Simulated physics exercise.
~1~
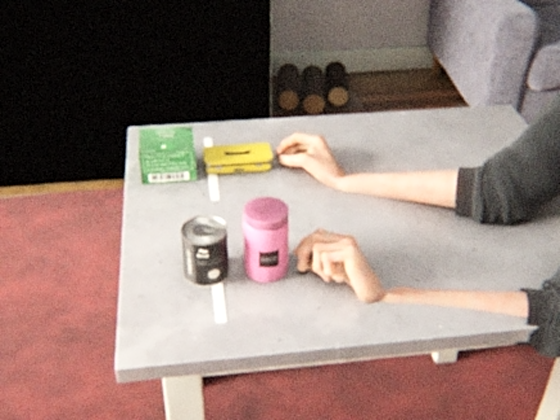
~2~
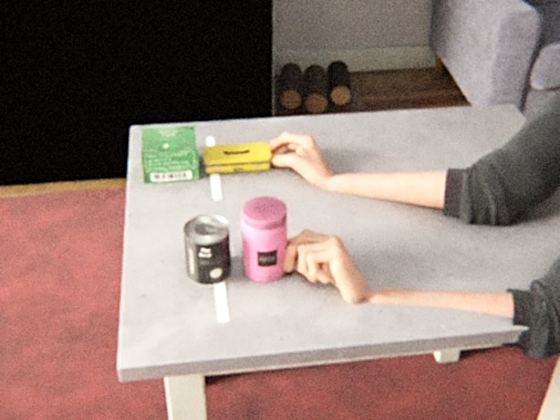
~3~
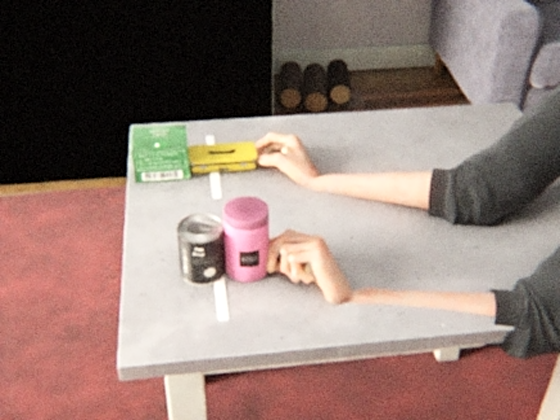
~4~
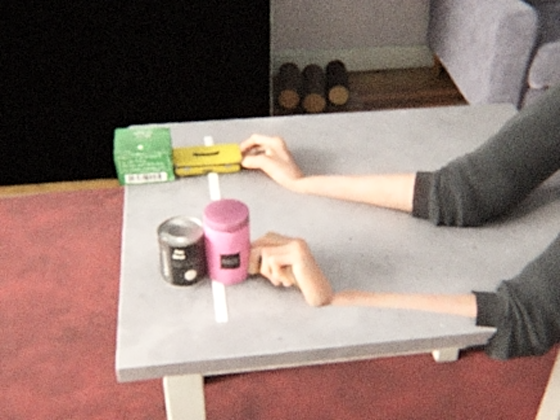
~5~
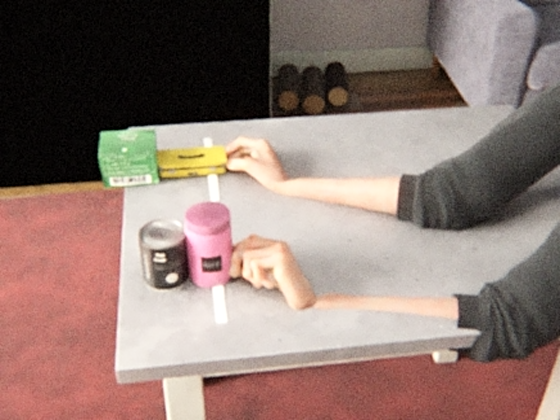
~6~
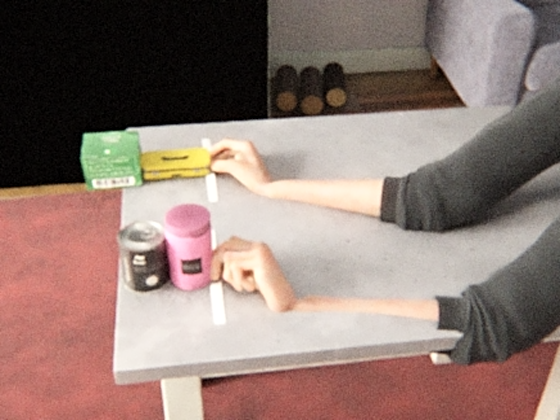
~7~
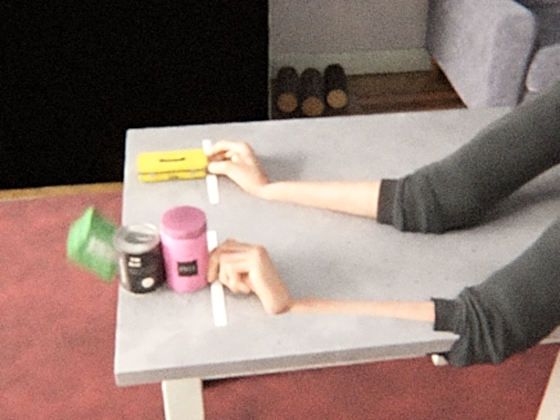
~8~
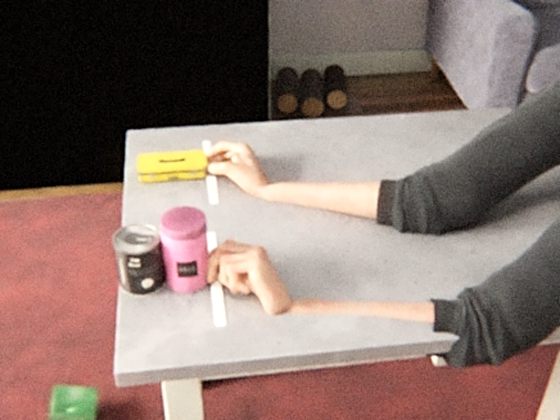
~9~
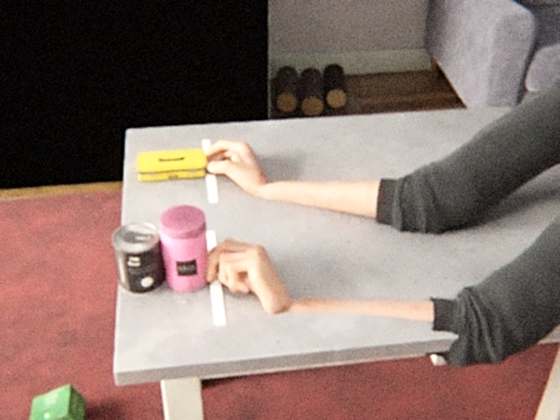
Two hands slide a yellow case and a pink jar left across a gray table, pushing a green box and a black pot toward the edge; the box tips off and drops to the red floor, while the pot stays upright on the table beside the jar.
